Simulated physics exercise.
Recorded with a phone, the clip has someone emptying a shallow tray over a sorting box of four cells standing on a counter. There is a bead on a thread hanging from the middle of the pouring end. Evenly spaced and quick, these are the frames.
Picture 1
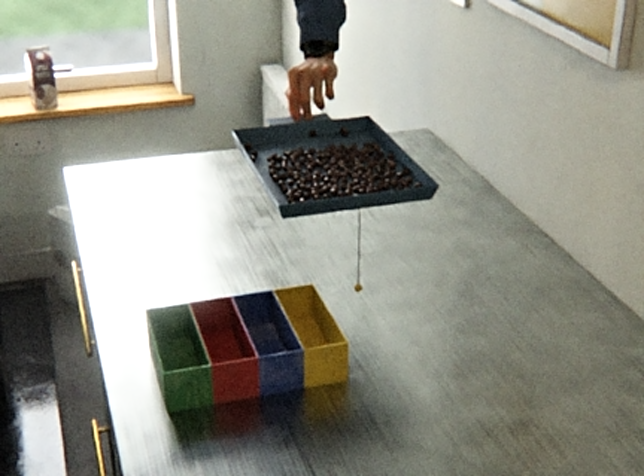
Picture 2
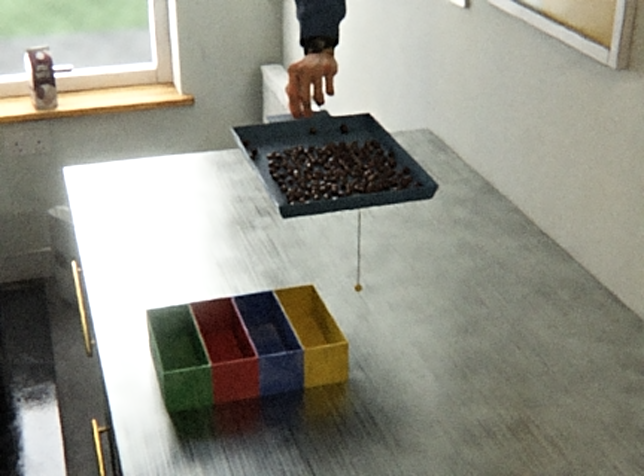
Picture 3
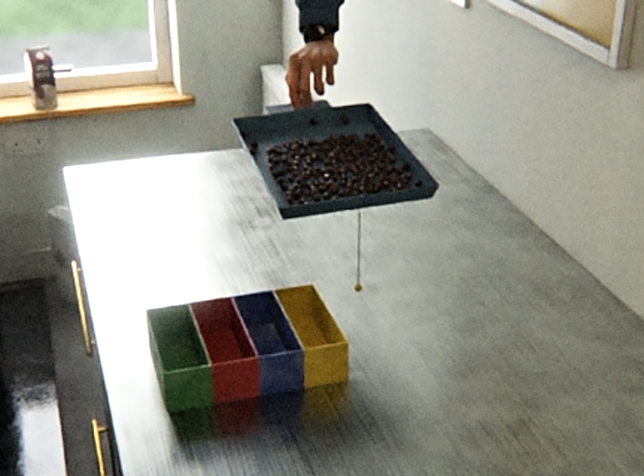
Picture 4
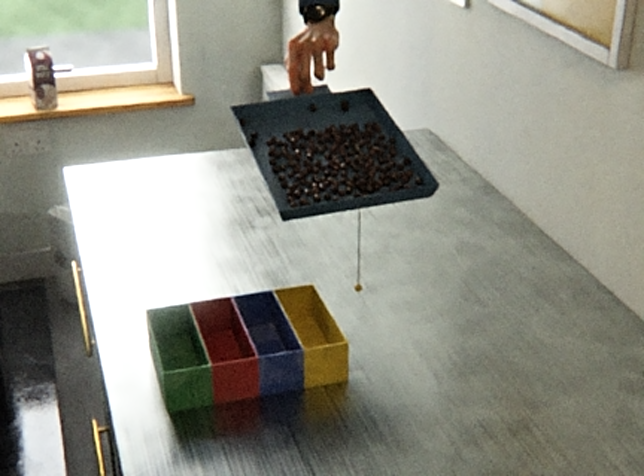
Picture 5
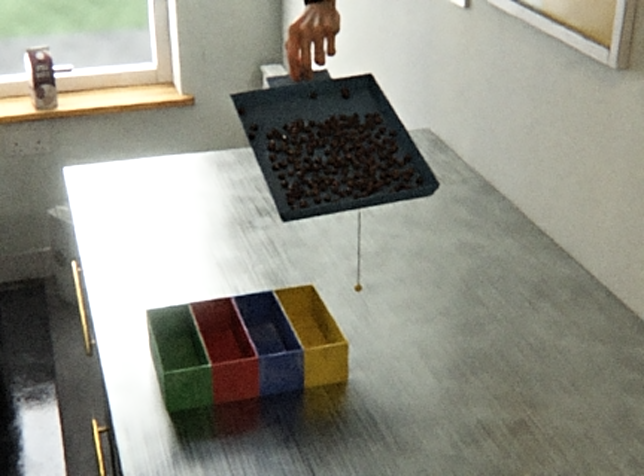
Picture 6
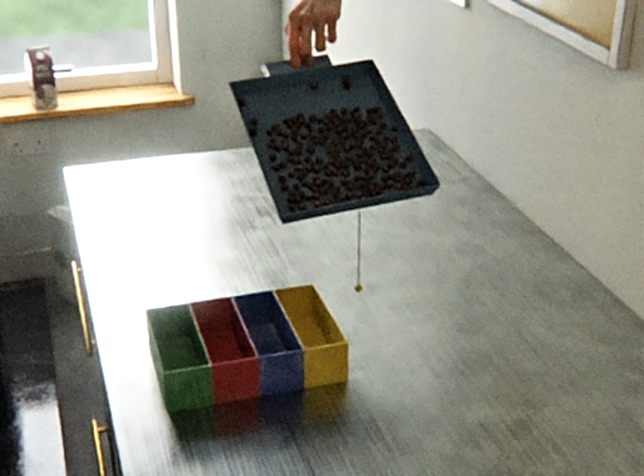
A hand holds a shallow dark tray of small dark brown balls above a grey counter, seen from above by a still camera, with a window at left. Below the tray sits a box with green, red, blue and yellow cells from left to right, and a bead hangs on a thread from the tray's near edge. The hand raises the tray's far side, steepening it with its near left corner lowest, and the balls begin shifting.
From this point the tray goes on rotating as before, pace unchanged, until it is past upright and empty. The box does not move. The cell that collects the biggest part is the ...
... Yellow one.
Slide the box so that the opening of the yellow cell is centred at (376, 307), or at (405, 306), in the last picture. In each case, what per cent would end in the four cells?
90 %, 100 %.
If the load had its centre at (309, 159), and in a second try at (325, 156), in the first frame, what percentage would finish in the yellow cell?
From the first start you get 40 in a hundred, from the second 40 in a hundred.
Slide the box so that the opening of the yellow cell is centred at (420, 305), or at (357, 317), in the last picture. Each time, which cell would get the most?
Try 1 - the cell in green. Try 2 - the cell in blue.
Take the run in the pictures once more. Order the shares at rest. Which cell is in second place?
Next after the leader comes the cell in blue.
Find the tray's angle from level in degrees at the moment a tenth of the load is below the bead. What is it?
My estimate is some 65 degrees.
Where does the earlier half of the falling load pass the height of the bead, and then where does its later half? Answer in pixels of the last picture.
(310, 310) for the early half, (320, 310) for the late half.
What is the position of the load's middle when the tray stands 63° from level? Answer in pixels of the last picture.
Mark it at roughly (335, 206) in the final frame.
Shortly afterwards, tray tipped steeply; the bulk on the tray; only a few in the blue cell; only a few in the yellow cell; a little falling or outside the box.
Next, tray tipped past a quarter turn; only a few on the tray; near a third in the yellow cell; near a quarter in the blue cell; only a few in the red cell; near half falling or outside the box.
Some moments later, tray tipped past a quarter turn; near a third in the yellow cell; near a quarter in the blue cell; only a few in the red cell; near a third falling or outside the box.
In the end, tray tipped past a quarter turn; near a third in the yellow cell; near a quarter in the blue cell; only a few in the red cell; none at all in the green cell; near a third outside the box.
